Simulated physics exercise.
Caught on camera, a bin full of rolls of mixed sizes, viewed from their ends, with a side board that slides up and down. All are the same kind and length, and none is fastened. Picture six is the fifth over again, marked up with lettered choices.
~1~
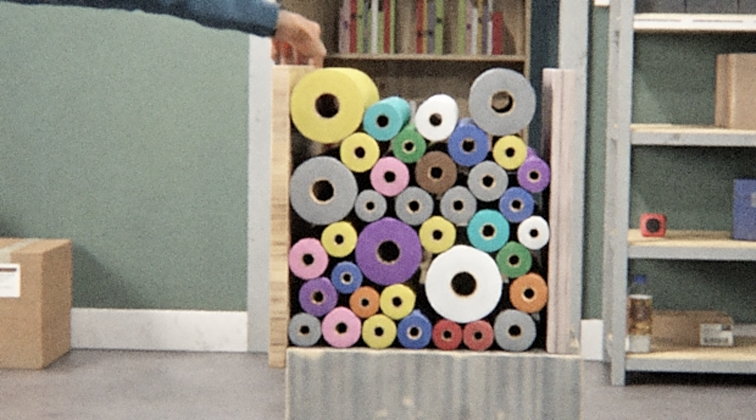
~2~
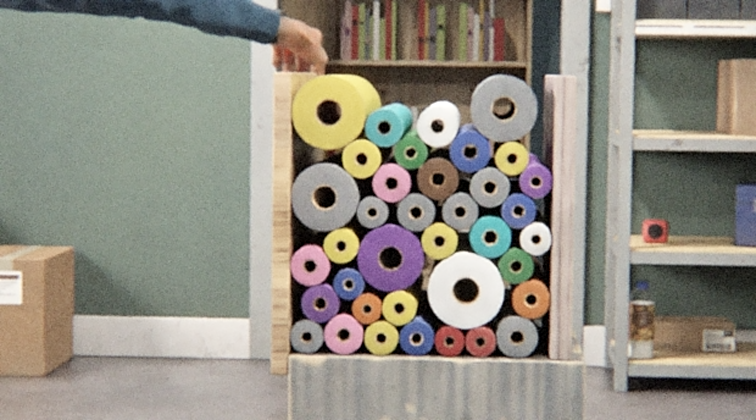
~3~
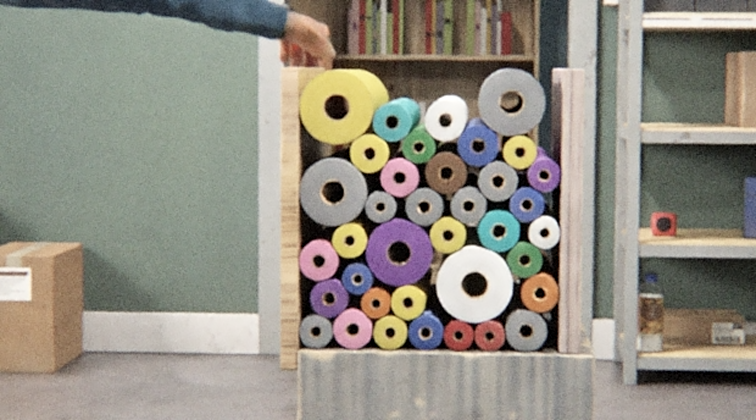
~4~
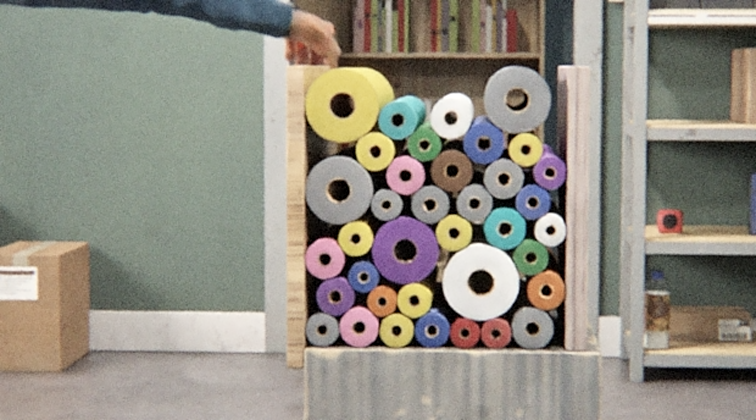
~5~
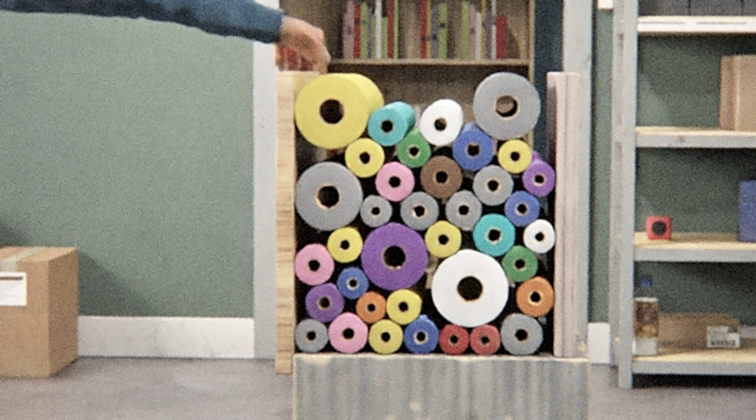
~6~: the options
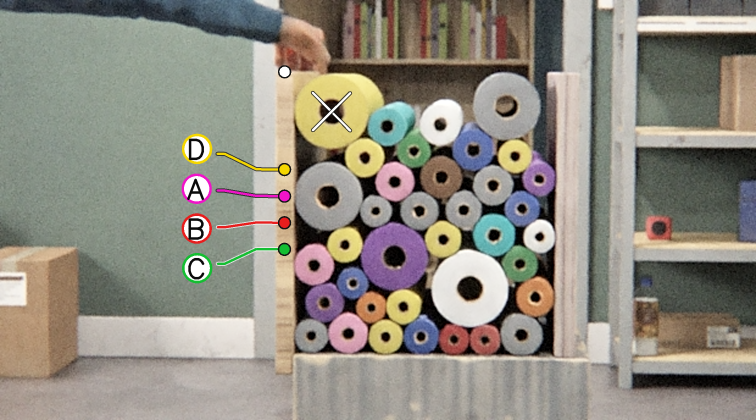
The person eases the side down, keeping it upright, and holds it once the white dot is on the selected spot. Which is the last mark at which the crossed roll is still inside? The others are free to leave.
Stop at D.
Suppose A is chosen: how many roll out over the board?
At A the number is one.
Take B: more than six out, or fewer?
It loses fewer than six.
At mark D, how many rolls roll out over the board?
It comes to none.
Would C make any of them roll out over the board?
Yes.
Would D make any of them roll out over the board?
No.
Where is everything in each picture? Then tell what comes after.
In the first frame, a red roll (478, 336); a yellow roll (397, 302); a yellow roll (339, 239).
In the second frame, a yellow roll (341, 246); a turquoise roll (490, 237).
In the third frame, a pink roll (400, 178); a purple roll (544, 175).
In the fourth frame, a white roll (451, 118); side board (314, 204).
In the fifth frame, a grey roll (311, 336); a red roll (485, 340); a yellow roll (403, 307).
On the marked copy, A at (285, 196); B at (285, 223); C at (285, 250); D at (285, 170); the cross at (331, 112); the white dot at (285, 72).
With D. Early on, top of the board (294, 121).
Further on, top of the board (294, 169).
At the end, top of the board (294, 169), none out over the board, the crossed one still inside.
As for the rest, A lets the crossed one out; B lets the crossed one out; C lets the crossed one out.
